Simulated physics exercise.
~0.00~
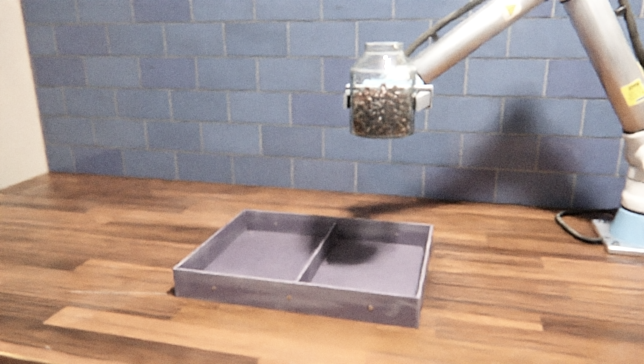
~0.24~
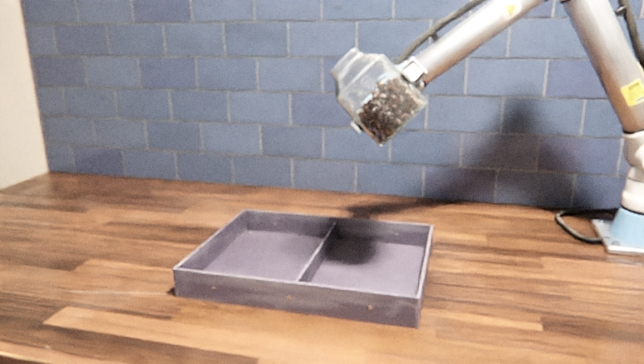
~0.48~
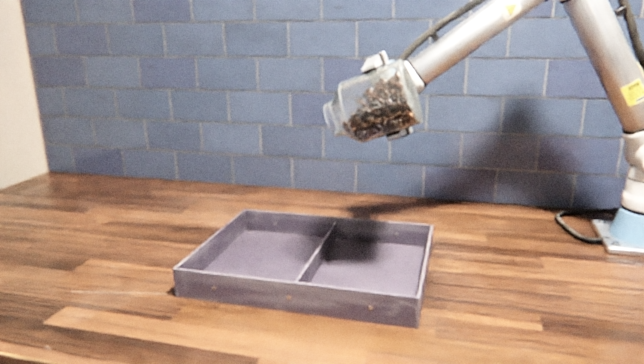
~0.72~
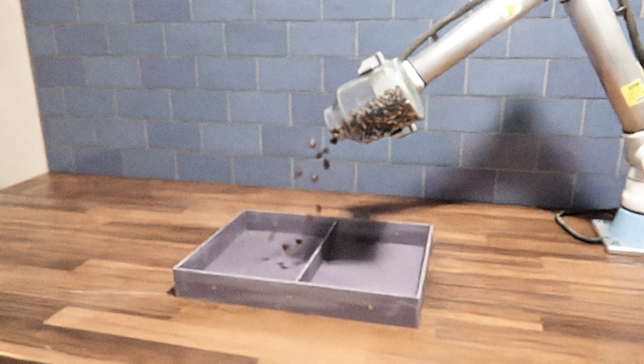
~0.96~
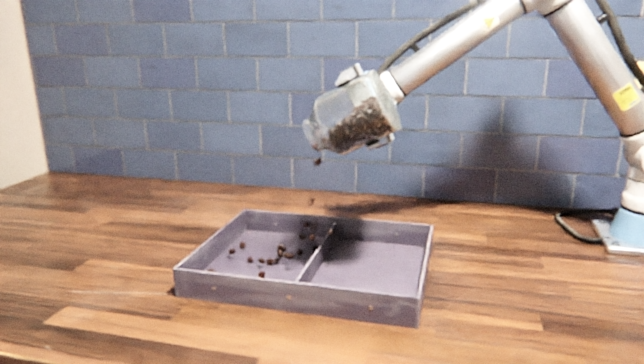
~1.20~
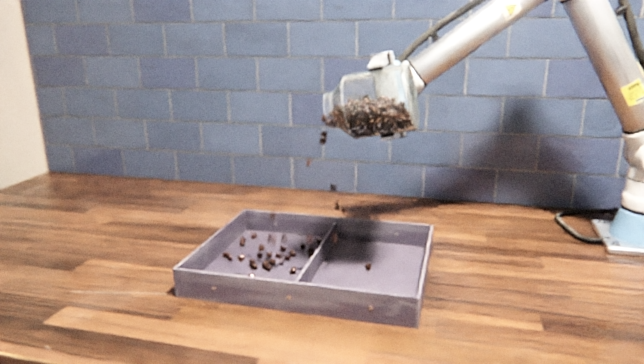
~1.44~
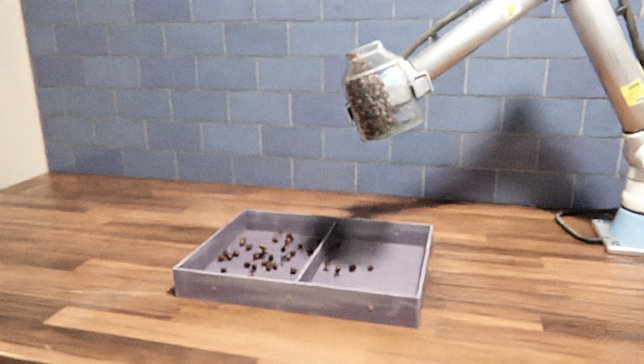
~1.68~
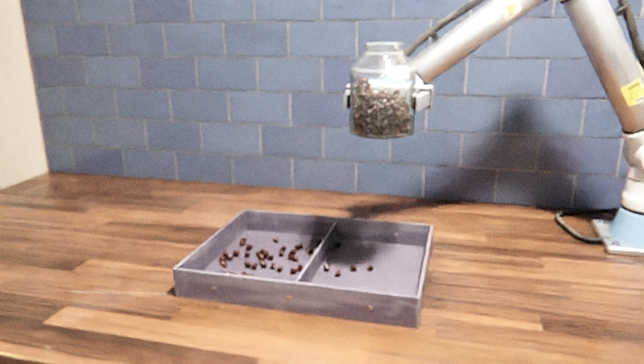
A robot arm tips a clear jar, scatters some beans into a divided tray, then rights it.
